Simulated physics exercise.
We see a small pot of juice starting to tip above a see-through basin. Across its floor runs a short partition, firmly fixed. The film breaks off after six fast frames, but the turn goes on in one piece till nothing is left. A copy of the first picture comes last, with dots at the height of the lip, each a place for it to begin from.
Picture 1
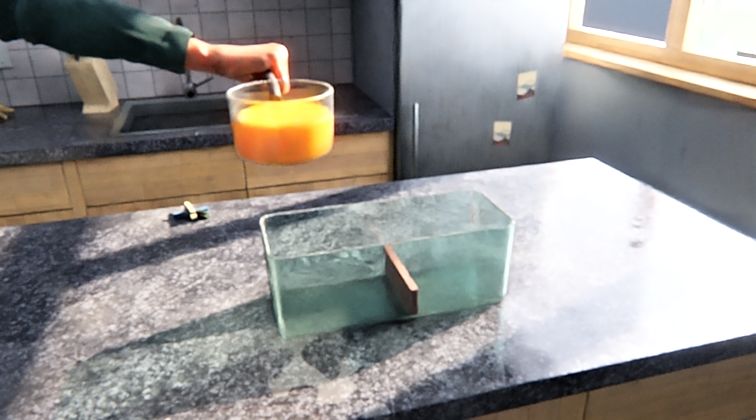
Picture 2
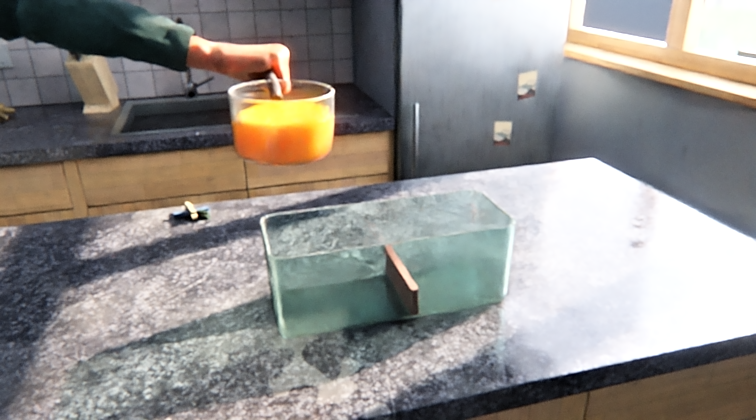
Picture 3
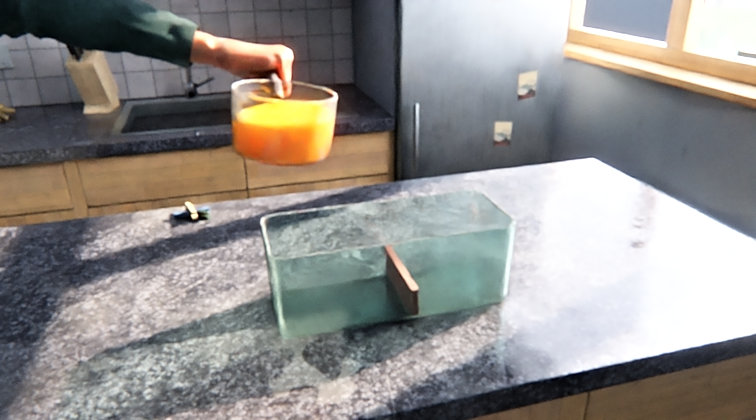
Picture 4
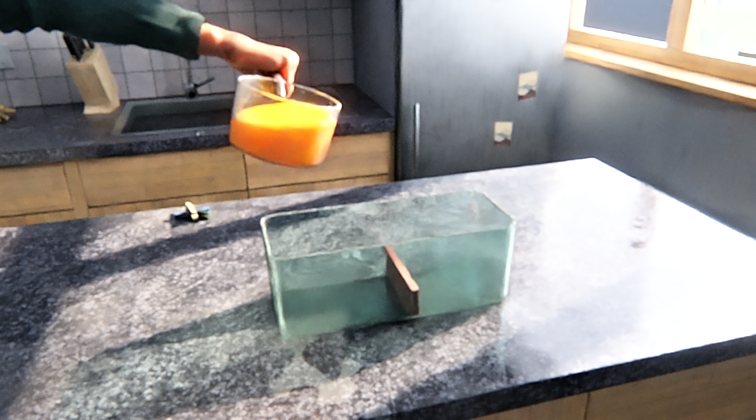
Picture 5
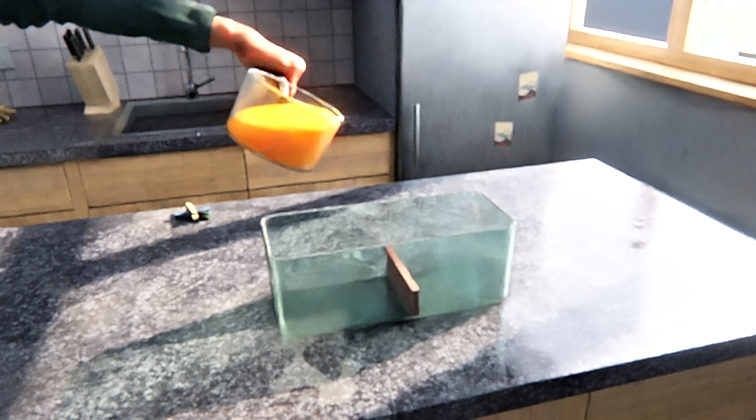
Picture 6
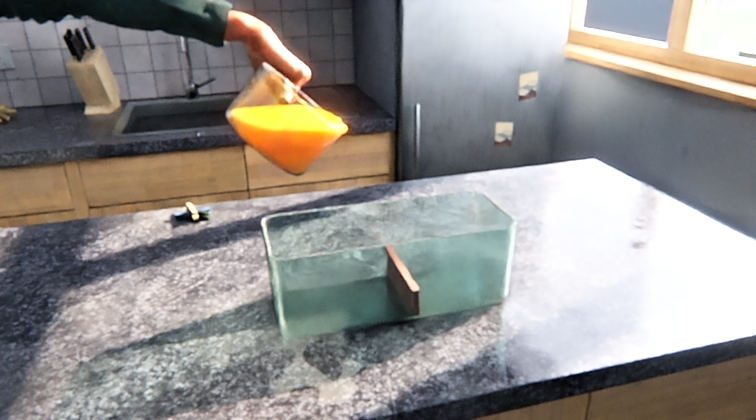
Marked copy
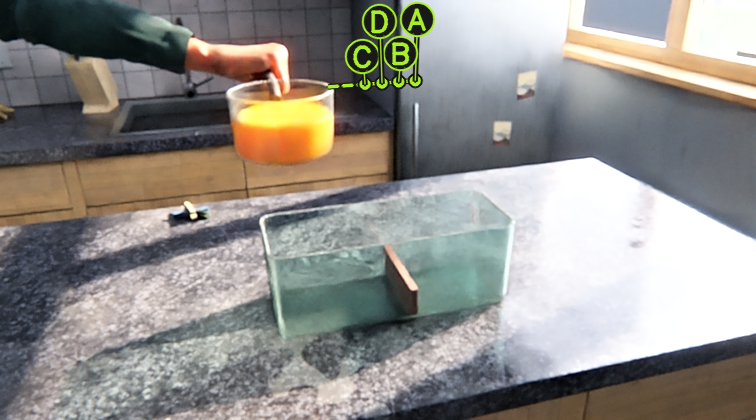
In a sunlit kitchen, a hand gradually tilting a clear pot of orange juice rightward above a glass basin with a short partition.
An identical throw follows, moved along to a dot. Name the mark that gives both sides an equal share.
It is C.
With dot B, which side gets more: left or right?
The right side.
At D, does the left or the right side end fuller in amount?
The right one.
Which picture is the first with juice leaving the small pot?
Picture 6.
In lime, A at (415, 80); B at (398, 81); C at (365, 84); D at (382, 83).
With A, about 12 % ends left of the wall and 86 % right of it; 3 % is lost outside.
With B, about 14 % ends left of the wall and 84 % right of it.
With C, about 48 % ends left of the wall and 51 % right of it.
With D, about 31 % ends left of the wall and 68 % right of it.
